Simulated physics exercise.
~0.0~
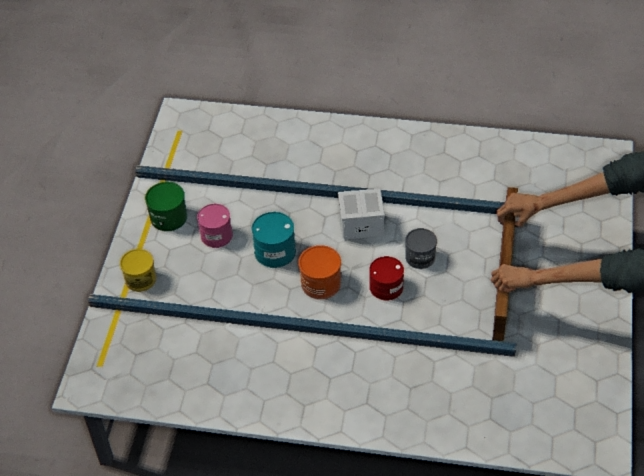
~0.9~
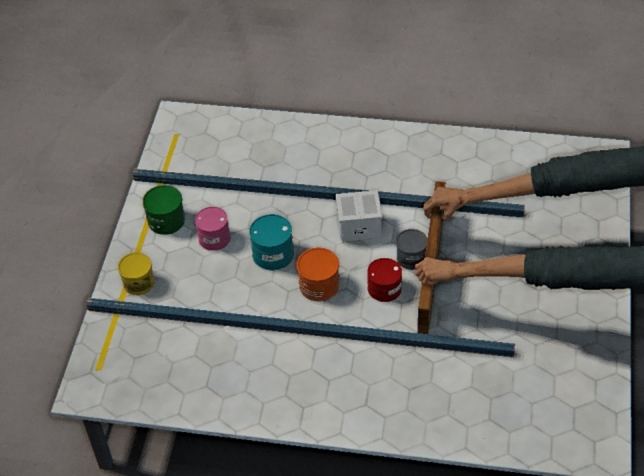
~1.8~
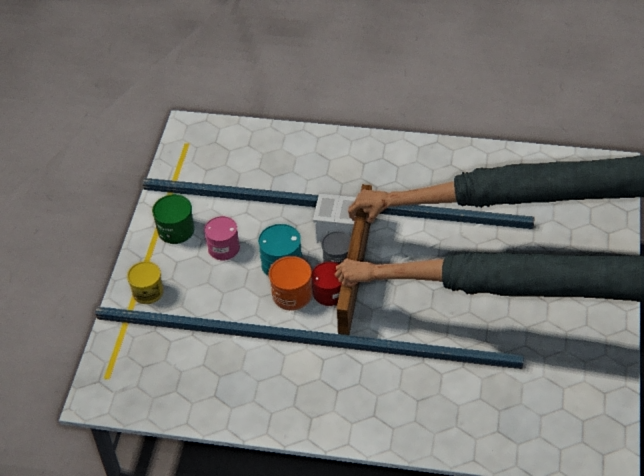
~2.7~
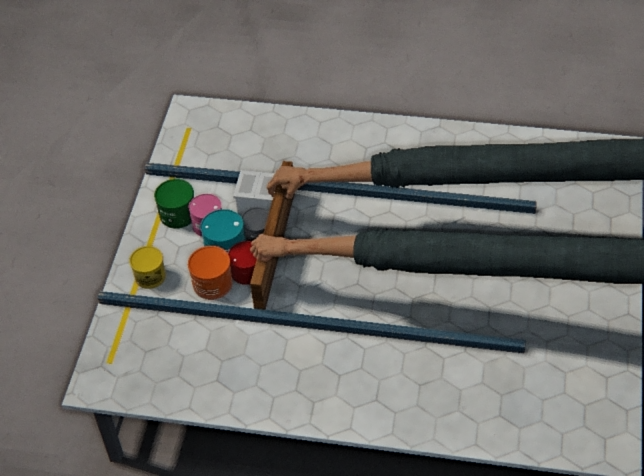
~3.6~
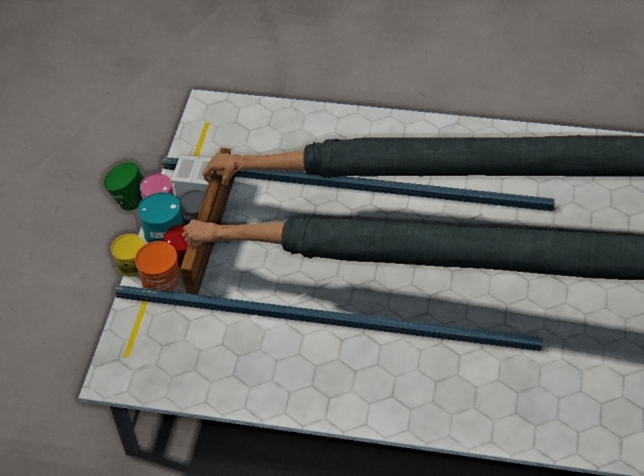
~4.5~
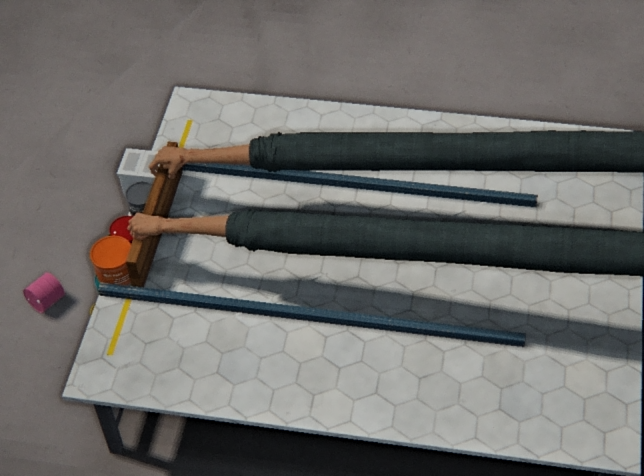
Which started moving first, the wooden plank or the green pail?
The wooden plank started moving first, pushed left by the hands, while the green pail began to move only later, once the other things had been bunched up towards it.
On a tiled table, two hands slid a wooden plank left between blue rails, bunching colourful cans and a white box past the yellow tape, until the green, yellow, pink and turquoise ones went over the edge and the rest stayed against the plank.
